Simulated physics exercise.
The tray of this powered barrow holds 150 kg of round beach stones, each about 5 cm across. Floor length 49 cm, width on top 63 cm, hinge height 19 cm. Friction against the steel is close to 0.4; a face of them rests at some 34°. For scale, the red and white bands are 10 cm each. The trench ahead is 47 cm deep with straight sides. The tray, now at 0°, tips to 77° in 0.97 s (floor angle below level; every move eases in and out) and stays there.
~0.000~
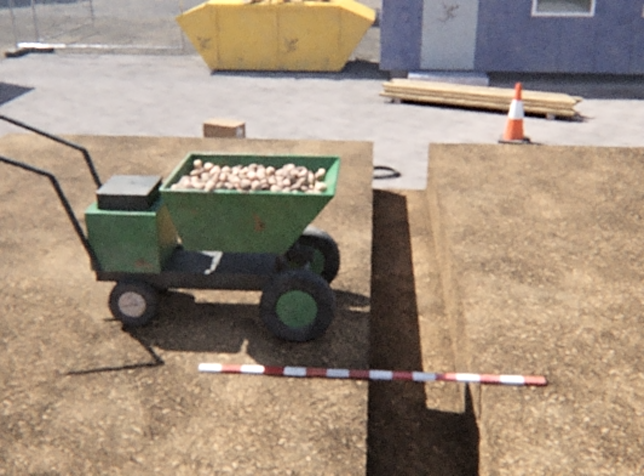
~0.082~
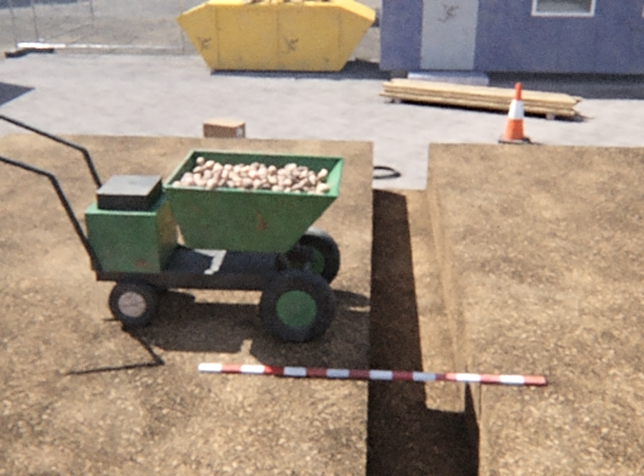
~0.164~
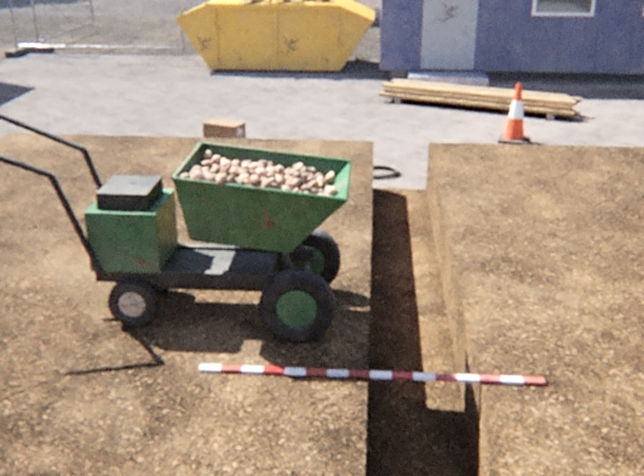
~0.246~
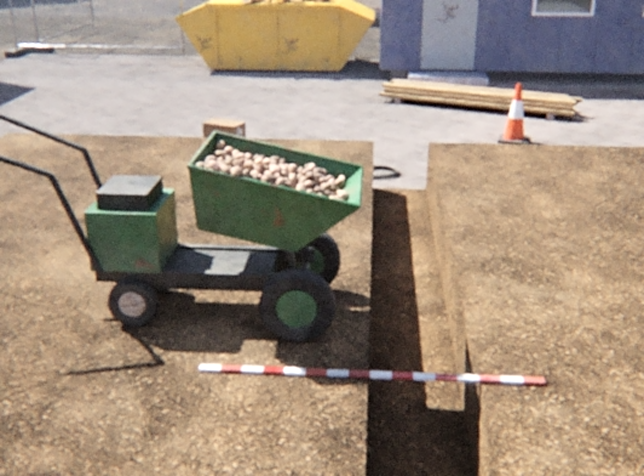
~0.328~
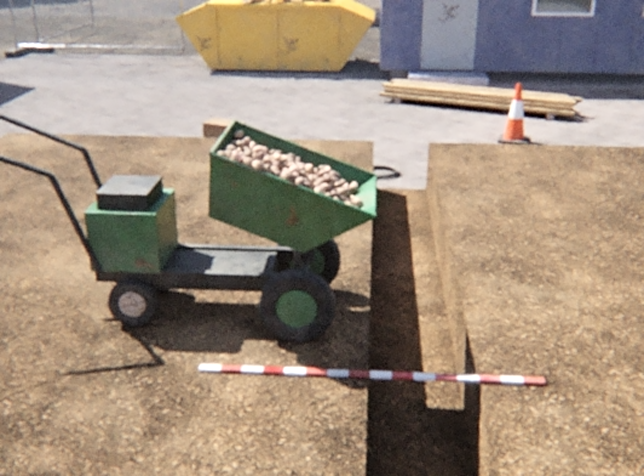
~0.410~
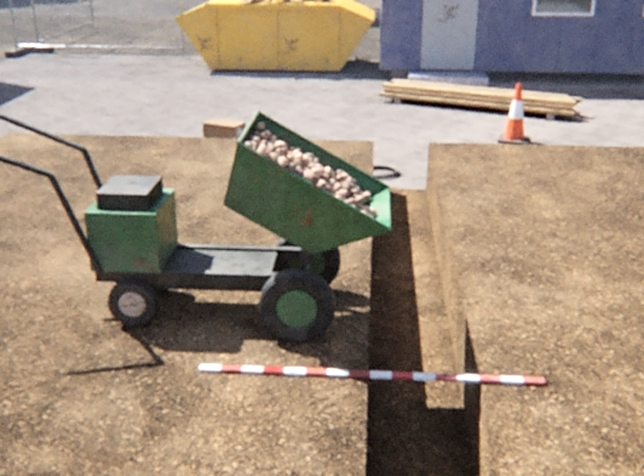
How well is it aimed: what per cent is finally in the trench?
Roughly 66 per cent ends in the trench.
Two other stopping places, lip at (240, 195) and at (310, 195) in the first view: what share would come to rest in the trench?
First some 85, then 90 per cent.
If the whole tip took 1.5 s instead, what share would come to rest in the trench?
Then about 75 per cent.
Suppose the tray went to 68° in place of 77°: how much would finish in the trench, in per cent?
Then about 65 per cent.
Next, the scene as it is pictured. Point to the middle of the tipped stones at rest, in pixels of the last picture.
Their middle is at about (448, 380).
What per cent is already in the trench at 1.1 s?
Some 35 per cent.
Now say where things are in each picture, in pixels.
Lip at (334, 196), floor tilted 0°, highest stones at (265, 175), in the first picture.
The tray is at 2°, its lip at (337, 197); the top of the load is at (259, 173); the stones move at 0.3 m/s on average, in the second picture.
The tray is at 6°, its lip at (347, 200); the top of the load is at (234, 167); the stones move at 0.6 m/s on average, in the third picture.
The tray is at 12°, its lip at (360, 207); the top of the load is at (226, 156); the stones move at 0.9 m/s on average, in the fourth picture.
Lip at (375, 217), floor tilted 20°, highest stones at (239, 146); the stones move at 1.0 m/s on average, in the fifth picture.
The tray is at 30°, its lip at (391, 230); the top of the load is at (258, 137); the stones move at 1.1 m/s on average, in the sixth picture.
After 0.7 s the floor is at 65°; 100 % in the tray; the foremost stones are at (433, 270).
After 1.1 s the floor is at 77°; 43 % in the tray, 36 % in the trench, 20 % past the trench; the foremost stones are at (545, 326).
After 1.4 s the floor is at 77°; 9 % in the tray, 57 % in the trench, 34 % past the trench; the foremost stones are past the picture's edge.
After 3.4 s the floor is at 77°; 0 % in the tray, 66 % in the trench, 34 % past the trench; the foremost stones are past the picture's edge.
